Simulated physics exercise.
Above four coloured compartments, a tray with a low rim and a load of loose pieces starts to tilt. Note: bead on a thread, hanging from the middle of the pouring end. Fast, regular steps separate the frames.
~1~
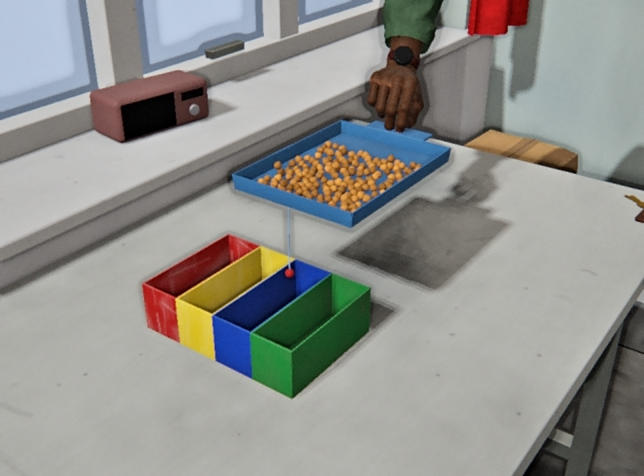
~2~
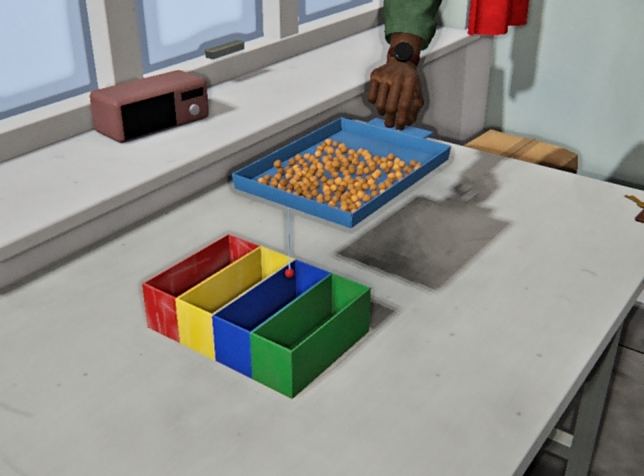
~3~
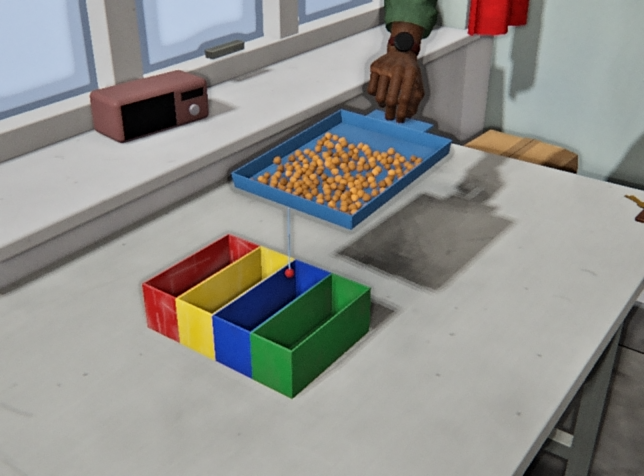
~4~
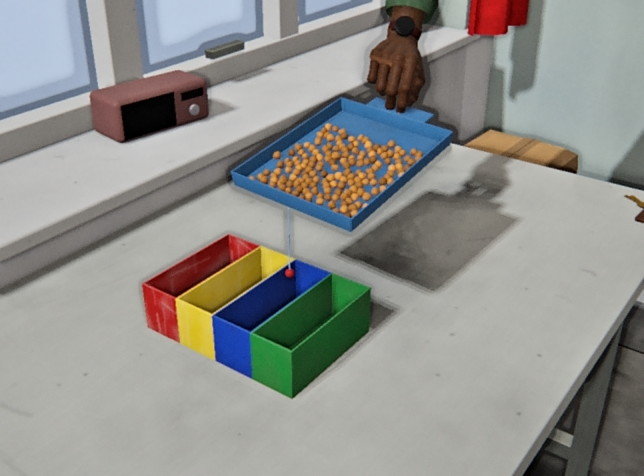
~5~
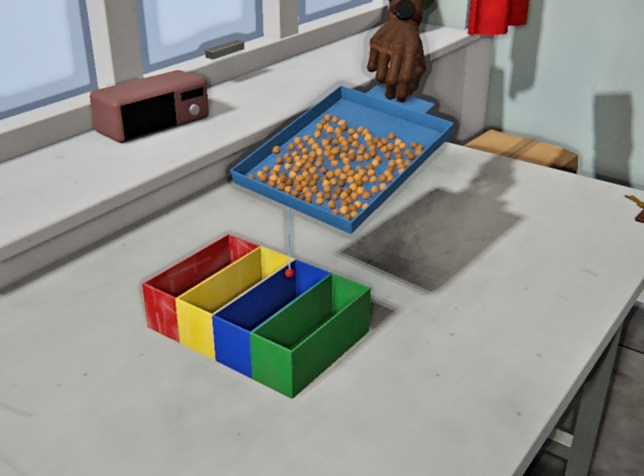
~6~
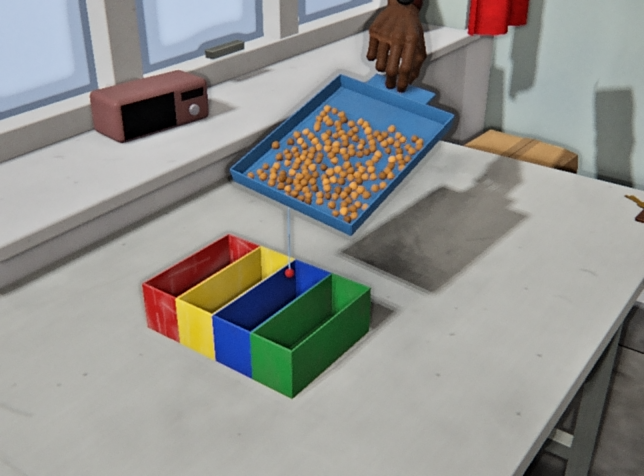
A hand with a dark watch and green sleeve holds the far edge of a blue tray of roasted chickpeas above a pale table, seen from above at an angle. Below sit red, yellow, blue and green compartments, left to right, with a small red bead hanging over them and a reddish-brown box behind. The hand steadily raises the tray's far side, tilting its near edge lowest at the right corner.
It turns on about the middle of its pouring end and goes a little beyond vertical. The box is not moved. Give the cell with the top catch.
Top catch: The green cell.
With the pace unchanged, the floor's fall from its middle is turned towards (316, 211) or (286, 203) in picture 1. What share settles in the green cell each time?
Case one near 50 %; case two near 20 %.
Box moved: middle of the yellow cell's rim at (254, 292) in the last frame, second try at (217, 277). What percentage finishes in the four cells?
First case 90 in a hundred, second case 40 in a hundred.
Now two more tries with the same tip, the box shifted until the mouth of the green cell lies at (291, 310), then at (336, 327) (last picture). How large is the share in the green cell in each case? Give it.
Close to 40 in a hundred, then close to 50 in a hundred.
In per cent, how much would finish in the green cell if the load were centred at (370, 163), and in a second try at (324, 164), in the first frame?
The first start gives 40 percent and the second 50 percent.
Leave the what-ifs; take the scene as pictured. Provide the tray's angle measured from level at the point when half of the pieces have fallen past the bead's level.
The angle is roughly 115° at that point.
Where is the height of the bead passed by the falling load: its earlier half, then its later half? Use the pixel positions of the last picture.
I'd put it at roughly (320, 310), and after that at roughly (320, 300).
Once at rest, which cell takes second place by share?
Runner-up - the blue cell.
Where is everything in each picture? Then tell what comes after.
In the first frame, corners of the pouring end at (235, 174) and (351, 212), level; middle of the load at (335, 176), roasted chickpeas; bead on its thread at (290, 273); red cell at (161, 309); yellow cell at (196, 325); blue cell at (232, 343); green cell at (272, 361).
In the second frame, corners of the pouring end at (234, 174) and (351, 213), level; middle of the load at (335, 175).
In the third frame, corners of the pouring end at (234, 173) and (351, 215), tipped barely, lowest at the right corner; middle of the load at (335, 172).
In the fourth frame, corners of the pouring end at (234, 171) and (351, 218), tipped a little, lowest at the right corner; middle of the load at (335, 168).
In the fifth frame, corners of the pouring end at (233, 170) and (351, 221), tipped a little, lowest at the right corner; middle of the load at (335, 163).
In the sixth frame, corners of the pouring end at (232, 169) and (351, 224), tipped clearly, lowest at the right corner; middle of the load at (334, 161); red cell at (161, 309); yellow cell at (196, 325); blue cell at (232, 343); green cell at (272, 361).
Soon after the last picture, tray tipped steeply; all on the tray.
A little later, tray tipped past a quarter turn; all on the tray.
Later still, tray tipped past a quarter turn; about half in the green cell; a small part in the blue cell; a stray few in the yellow cell; about a third falling or outside the box.
At rest, tray tipped past a quarter turn; about half in the green cell; a small part in the blue cell; a stray few in the yellow cell; none in the red cell; about a third outside the box.
